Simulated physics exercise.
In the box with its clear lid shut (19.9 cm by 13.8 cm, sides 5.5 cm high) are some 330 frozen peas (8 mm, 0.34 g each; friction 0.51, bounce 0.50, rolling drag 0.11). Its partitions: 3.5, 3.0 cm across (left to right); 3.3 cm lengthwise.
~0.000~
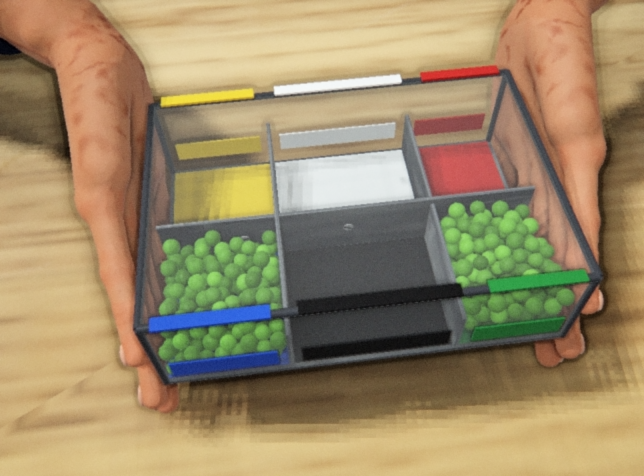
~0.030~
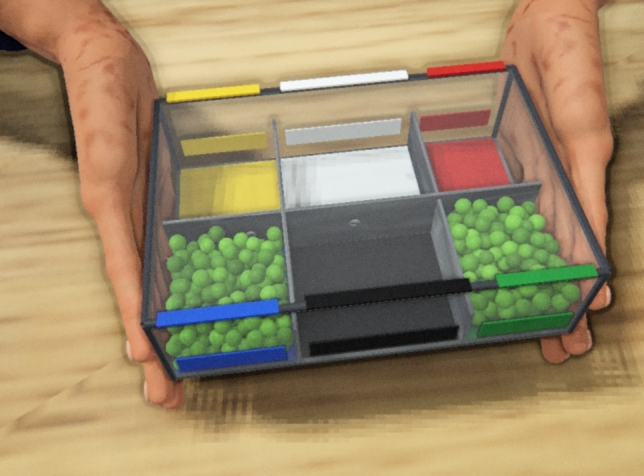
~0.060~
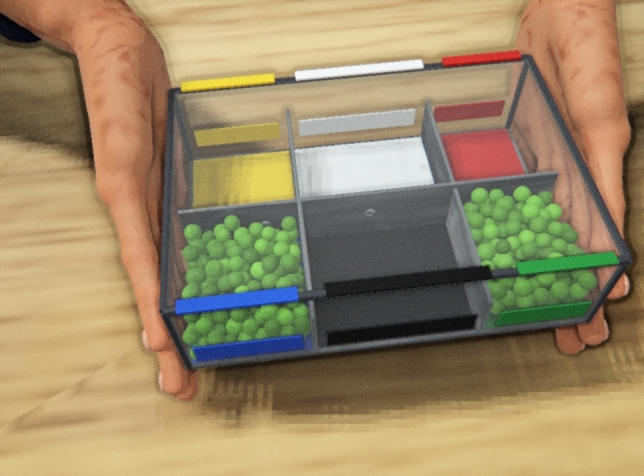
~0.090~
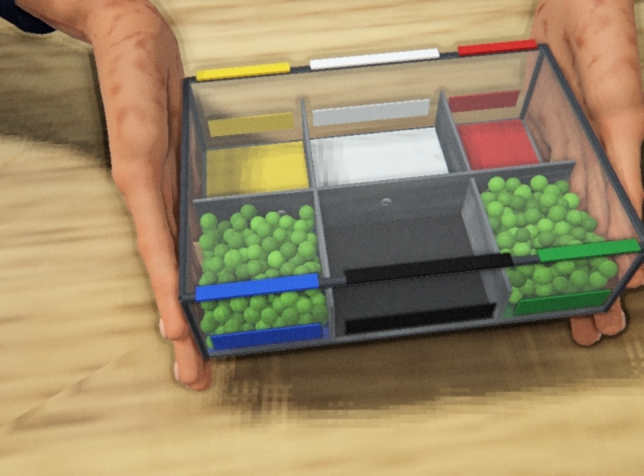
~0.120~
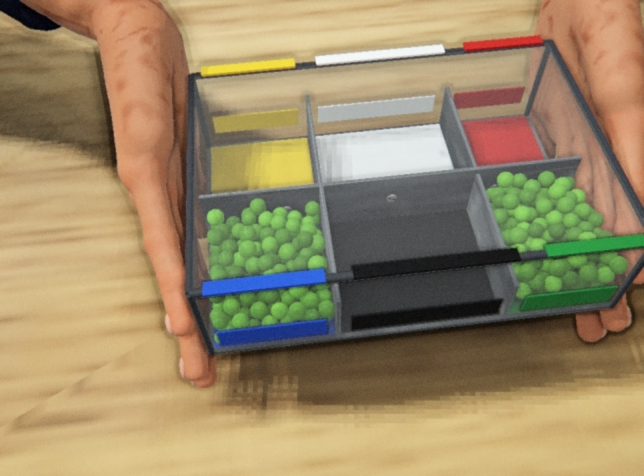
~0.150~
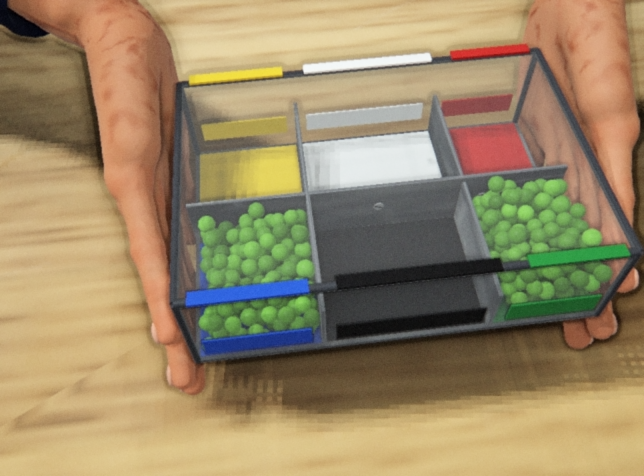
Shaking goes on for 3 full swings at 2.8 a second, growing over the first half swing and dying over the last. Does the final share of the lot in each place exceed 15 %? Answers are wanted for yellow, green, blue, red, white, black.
Yellow: Does not; green: Exceeds it; blue: Exceeds it; red: Does not; white: Does not; black: Does not.
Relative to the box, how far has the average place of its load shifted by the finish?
About 0.5 cm.
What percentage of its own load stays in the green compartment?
Roughly 90 per cent.
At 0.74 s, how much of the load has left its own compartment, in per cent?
At that moment, I'd say around 5 percent.
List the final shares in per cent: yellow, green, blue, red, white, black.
Yellow 0 %, green 50 %, blue 45 %, red 0 %, white 0 %, black 5 %.
Then, at 0.47 s, tilt 0 degrees; green 50 %, blue 50 %; middle of all pieces near (448, 229).
Then, at 0.74 s, tilt 0 degrees; green 50 %, blue 45 %, black 5 %; middle of all pieces near (391, 261).
After 0.99 s, tilt 0 degrees; green 50 %, blue 45 %, black 5 %; middle of all pieces near (325, 302).
After 1.22 s, tilt 0 degrees; green 50 %, blue 45 %, black 5 %; middle of all pieces near (368, 279).
In the end, at 1.5 s, yellow 0 %, green 50 %, blue 45 %, red 0 %, white 0 %, black 5 %.
